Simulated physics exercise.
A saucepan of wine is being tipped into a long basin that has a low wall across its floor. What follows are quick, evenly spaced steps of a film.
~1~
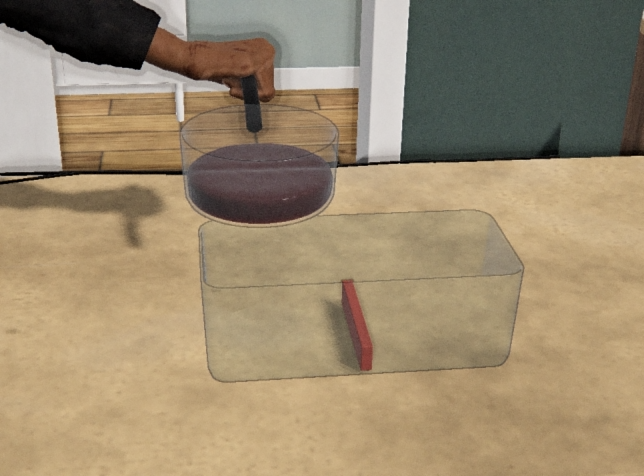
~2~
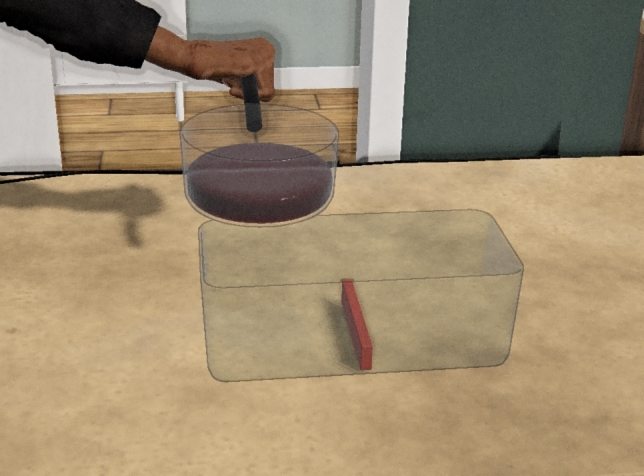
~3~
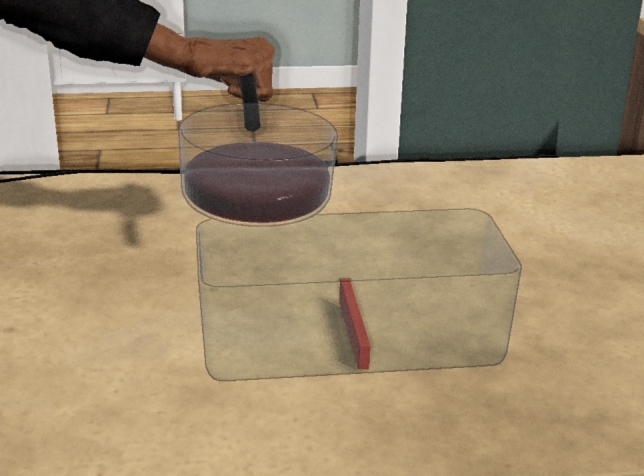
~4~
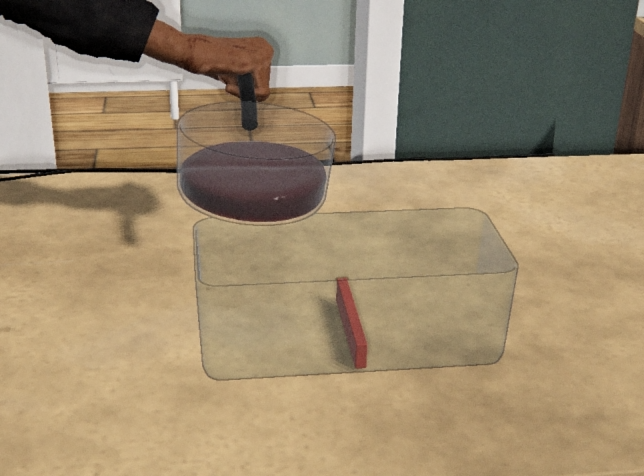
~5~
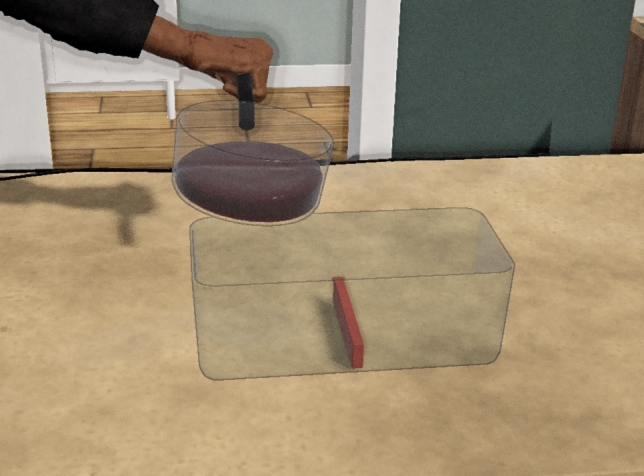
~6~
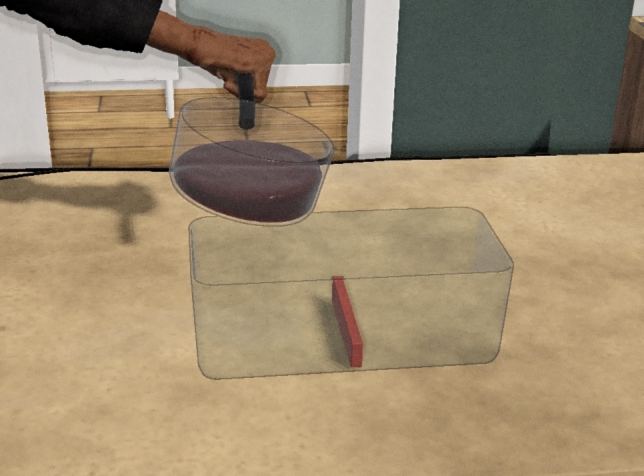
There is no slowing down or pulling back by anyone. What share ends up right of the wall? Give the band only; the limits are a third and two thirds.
From a third to two thirds.
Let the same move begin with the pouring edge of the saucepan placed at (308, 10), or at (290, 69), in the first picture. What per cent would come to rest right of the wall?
The first gives 45 %, the second 10 %.
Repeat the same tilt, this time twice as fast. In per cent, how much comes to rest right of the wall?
Somewhere near 40 percent.
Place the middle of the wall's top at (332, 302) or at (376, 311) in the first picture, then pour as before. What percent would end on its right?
Note: Roughly 75 % in case one, 25 % in case two.
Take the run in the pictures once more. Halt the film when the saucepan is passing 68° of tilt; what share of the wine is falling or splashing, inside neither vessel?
It's close to 20 %.
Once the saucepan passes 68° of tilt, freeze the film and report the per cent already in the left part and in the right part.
About 0 per cent on the left and 10 on the right.
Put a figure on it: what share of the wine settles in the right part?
That is roughly 50 percent of it.
A moment on, the tilt is 68° and 65 per cent is still to pour, 2 is left of the wall and 12 right of it.
Next, the tilt is 103° and 11 per cent is still to pour, 34 is left of the wall and 51 right of it.
Then the tilt is 112° and 0 per cent is still to pour, 49 is left of the wall and 51 right of it.
Later the tilt is 112° and 0 per cent is still to pour, 49 is left of the wall and 51 right of it.
Finally, 49 per cent lies left of the wall, 51 right of it and 0 outside.
